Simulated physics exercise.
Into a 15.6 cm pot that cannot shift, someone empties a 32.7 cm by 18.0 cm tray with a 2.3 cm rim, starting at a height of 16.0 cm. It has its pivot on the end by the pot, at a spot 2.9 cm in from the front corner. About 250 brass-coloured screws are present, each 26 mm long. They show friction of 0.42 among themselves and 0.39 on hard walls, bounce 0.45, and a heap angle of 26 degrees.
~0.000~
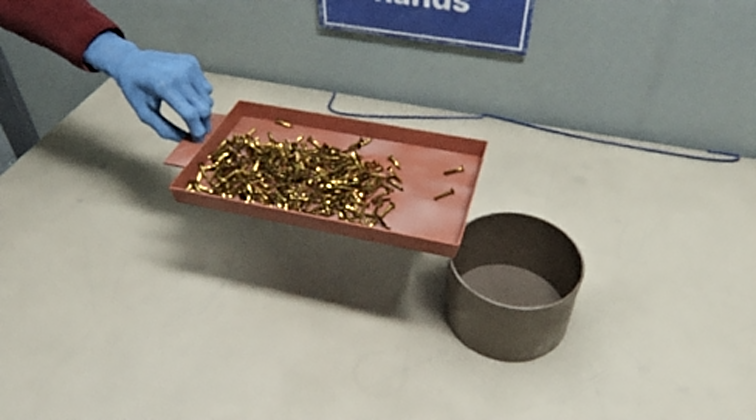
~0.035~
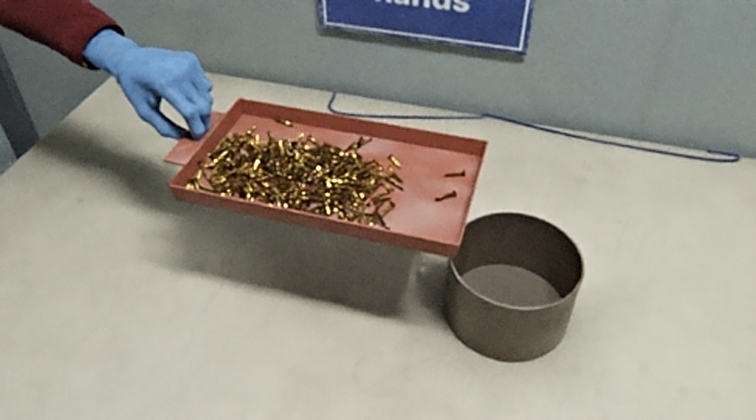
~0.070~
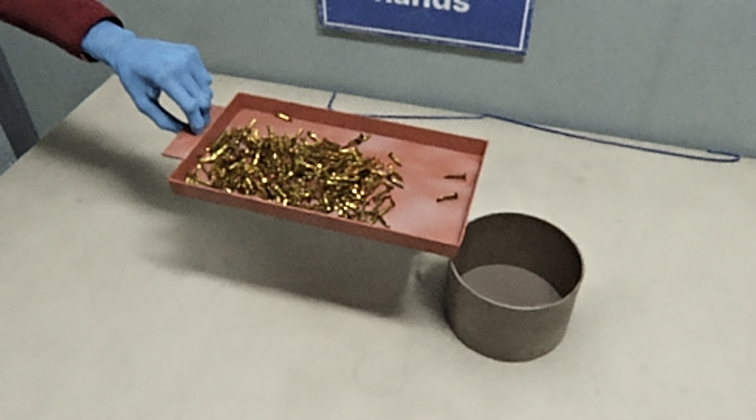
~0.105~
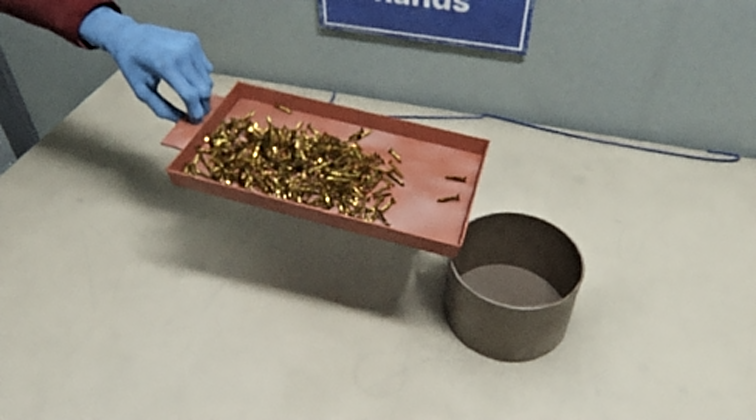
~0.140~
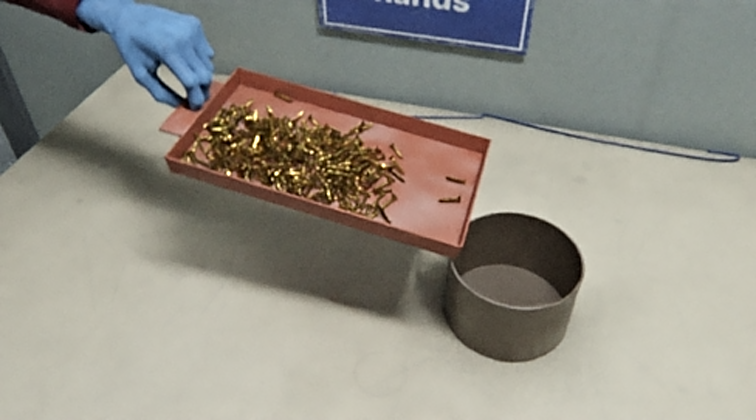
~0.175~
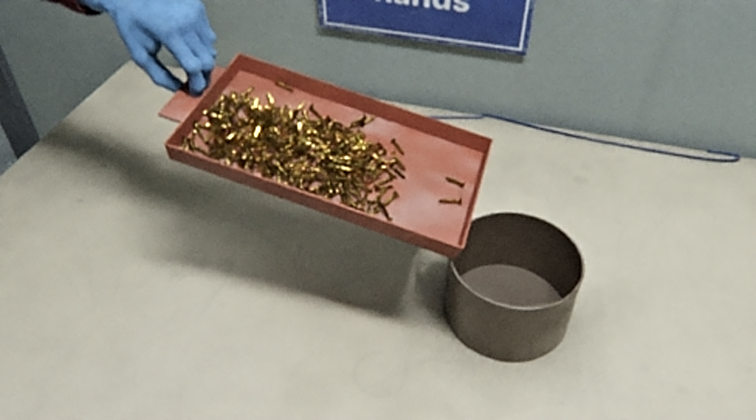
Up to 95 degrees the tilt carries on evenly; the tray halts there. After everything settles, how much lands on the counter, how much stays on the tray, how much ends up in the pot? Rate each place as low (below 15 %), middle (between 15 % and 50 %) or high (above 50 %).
Ratings: Counter middle; tray low; pot high.
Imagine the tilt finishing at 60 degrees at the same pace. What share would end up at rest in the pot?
The pot would get around 40 per cent.
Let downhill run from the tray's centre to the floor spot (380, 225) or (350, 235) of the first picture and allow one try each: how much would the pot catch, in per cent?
Near 5 and 0 percent, in that order.
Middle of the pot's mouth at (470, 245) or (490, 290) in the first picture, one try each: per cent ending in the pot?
I'd say some 30 per cent for the first and some 75 per cent for the second.
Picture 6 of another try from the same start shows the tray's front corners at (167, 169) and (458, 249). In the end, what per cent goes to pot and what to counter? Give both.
The pot gets 0 and the counter 100.
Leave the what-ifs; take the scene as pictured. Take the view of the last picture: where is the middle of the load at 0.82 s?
Around (509, 244).
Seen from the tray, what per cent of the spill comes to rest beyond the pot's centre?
About 90 %.
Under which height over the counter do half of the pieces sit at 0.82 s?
Median height: Approx. 16 cm.
After 0.56 s, tilt 52 degrees; the tray holds 100 %, the pot 0 %.
After 0.82 s, tilt 79 degrees; the tray holds 50 %, the pot 15 %.
After 1.18 s, tilt 95 degrees; the tray holds 5 %, the pot 60 %.
By 2.2 s all is still; counter 35 %, tray 0 %, pot 65 %.
